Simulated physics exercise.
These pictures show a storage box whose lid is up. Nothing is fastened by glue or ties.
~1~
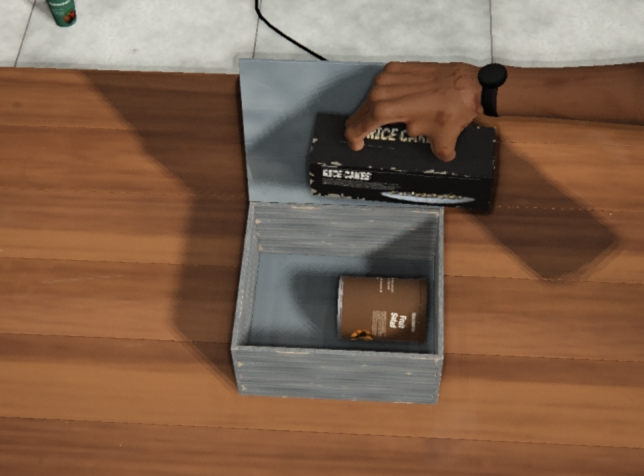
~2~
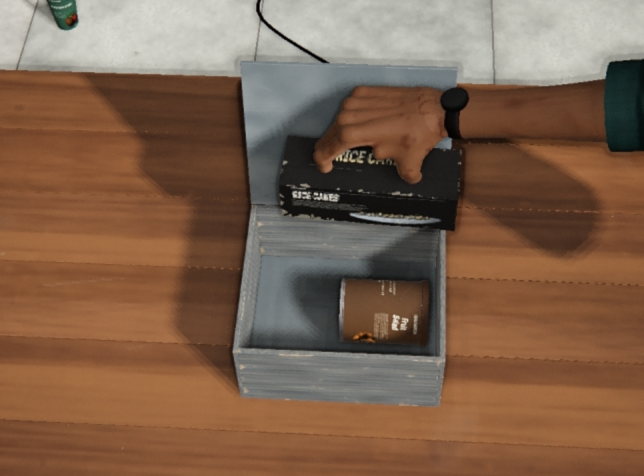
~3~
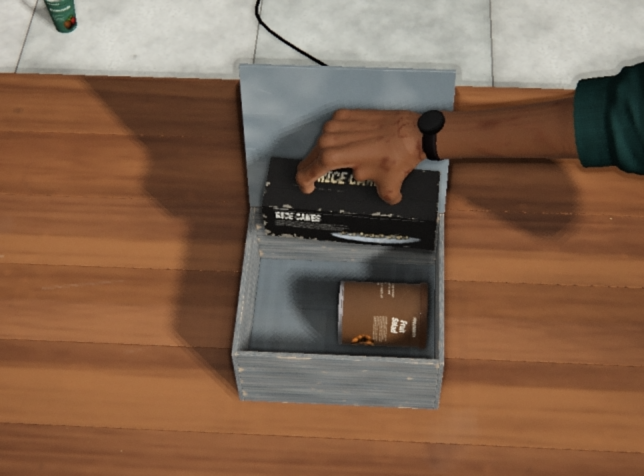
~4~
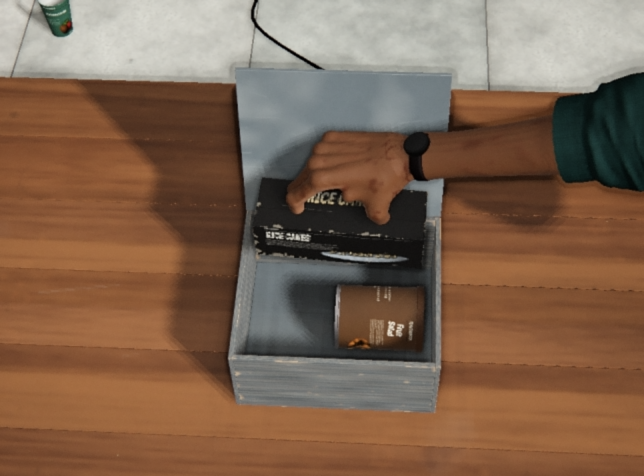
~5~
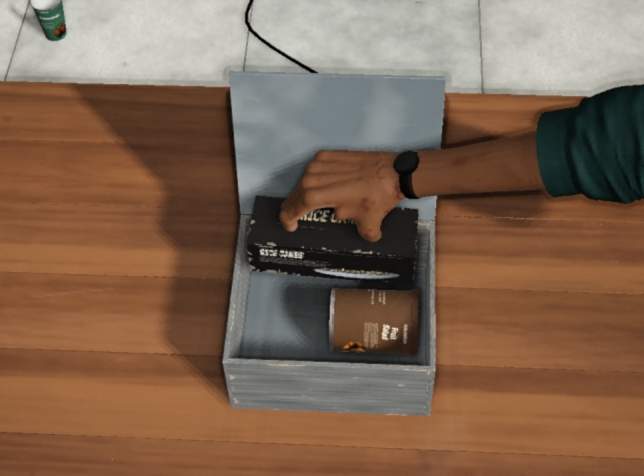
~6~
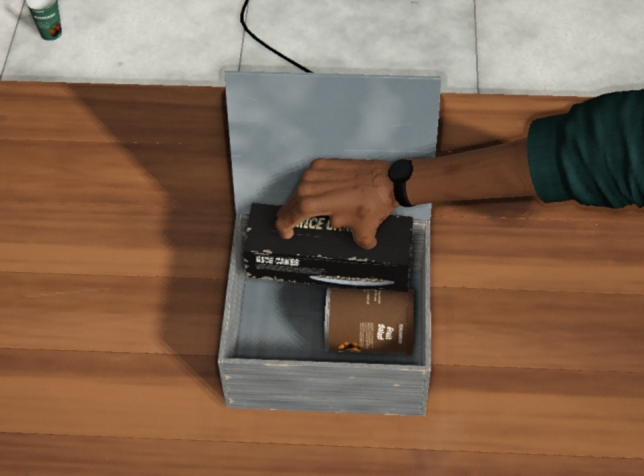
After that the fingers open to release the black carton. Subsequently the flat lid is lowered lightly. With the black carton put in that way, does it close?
The lid lands home.
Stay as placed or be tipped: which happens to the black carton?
Result: The black carton leans over.
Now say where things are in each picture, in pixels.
Coming down; black carton (403, 162); brown tin (382, 309), in the first picture.
Coming down; black carton (371, 183); brown tin (384, 312), in the second picture.
Coming down; black carton (352, 203); brown tin (383, 314), in the third picture.
Coming down; black carton (342, 223); brown tin (379, 318), in the fourth picture.
Coming down; black carton (334, 240); brown tin (374, 321), in the fifth picture.
In place under the hand; black carton (330, 248); brown tin (369, 321), in the sixth picture.
Then, 0.50 s later than the last frame, black carton on its side near (334, 281); brown tin moved about its own width.
Then, 1.60 s later than the last frame, lid 57° above the rim; black carton on its side near (334, 281); brown tin moved about its own width.
Then, 1.90 s later than the last frame, lid 21° above the rim; black carton on its side near (334, 281); brown tin moved about its own width.
When it is over, lid shut; lying over in the box, black carton; moved from the start, brown tin. End places, in pixels of the last picture, black carton near (334, 281).
